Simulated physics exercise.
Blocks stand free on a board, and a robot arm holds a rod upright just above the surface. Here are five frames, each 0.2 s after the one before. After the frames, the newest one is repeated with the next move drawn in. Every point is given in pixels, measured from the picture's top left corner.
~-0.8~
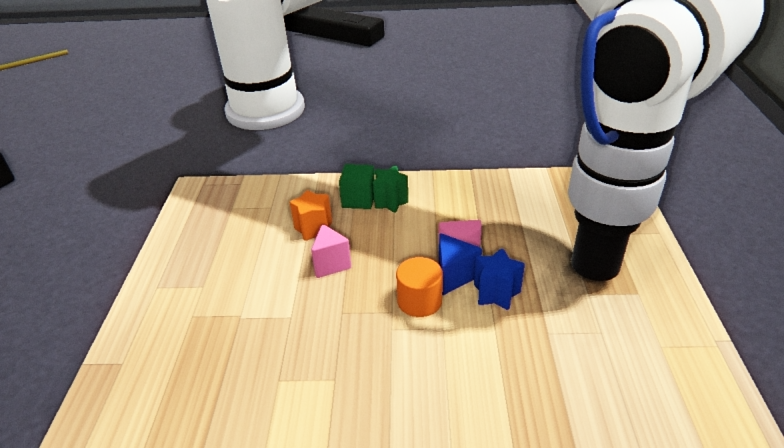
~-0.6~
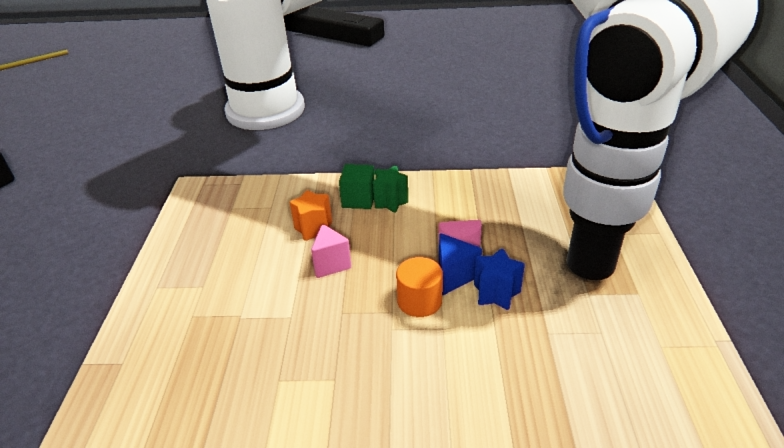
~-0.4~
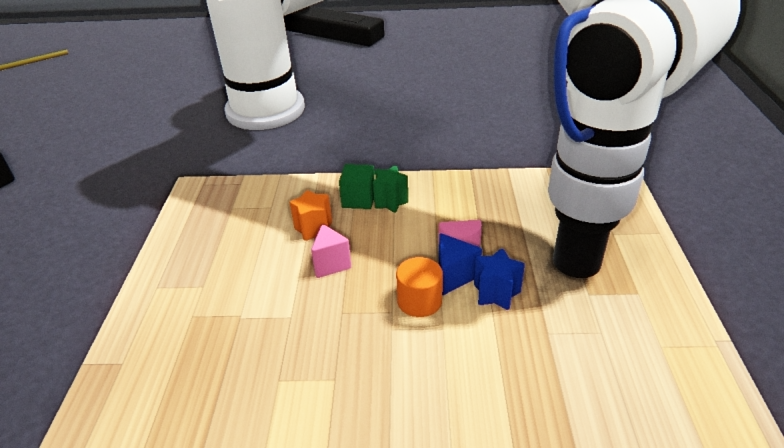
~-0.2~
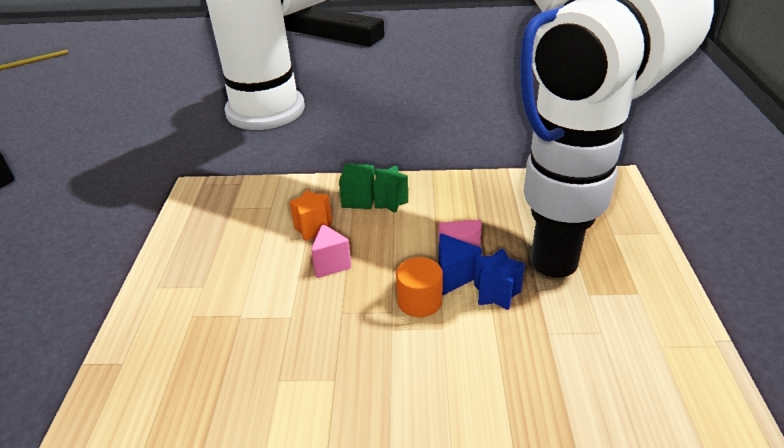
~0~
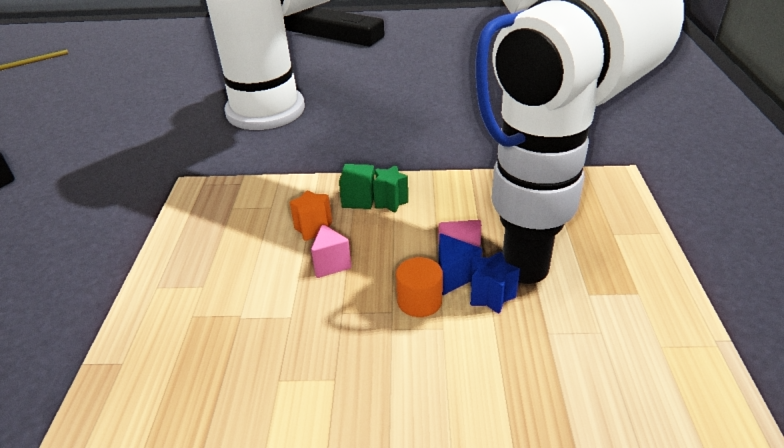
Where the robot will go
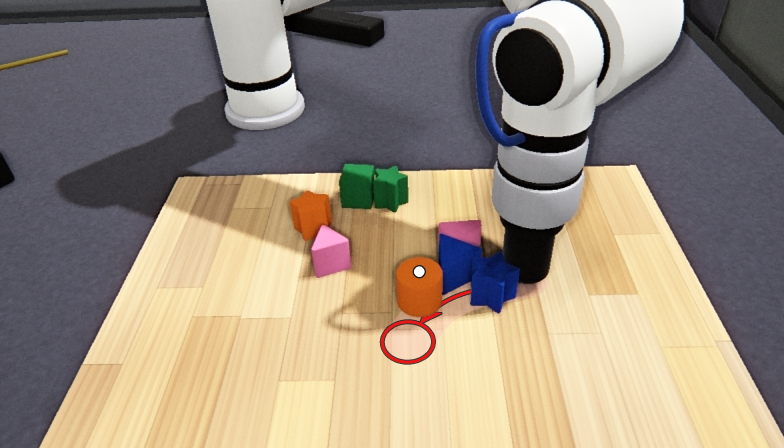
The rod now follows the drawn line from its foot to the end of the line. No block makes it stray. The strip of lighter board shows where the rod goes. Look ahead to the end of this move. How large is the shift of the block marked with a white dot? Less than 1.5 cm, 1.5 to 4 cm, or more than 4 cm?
My prediction: Over 4 cm.
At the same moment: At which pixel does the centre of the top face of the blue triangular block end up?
It sits at (433, 246).
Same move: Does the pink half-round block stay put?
Answer: Yes.
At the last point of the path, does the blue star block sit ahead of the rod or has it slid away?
It rides in front to the end.
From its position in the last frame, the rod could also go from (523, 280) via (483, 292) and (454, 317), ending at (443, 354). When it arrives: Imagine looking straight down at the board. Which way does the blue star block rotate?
Direction: Clockwise.
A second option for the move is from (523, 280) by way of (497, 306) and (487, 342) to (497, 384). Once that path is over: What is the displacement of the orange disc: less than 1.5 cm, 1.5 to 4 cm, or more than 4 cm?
Travels under 1.5 cm.
The line goes from (523, 280) over (477, 290) and (436, 308) to (408, 341); the dot is on the orange disc.
What follows on the original path. One third of the way, rod (477, 278); orange disc (401, 275); blue triangular block (444, 246), turned 15° anticlockwise; blue star block (447, 281).
Two thirds of the way, rod (435, 296); orange disc (357, 284); blue triangular block (433, 246); blue star block (401, 301).
At the end, rod (407, 329); orange disc (355, 285); blue triangular block (433, 246); pink half-round block unmoved; blue star block (367, 333).
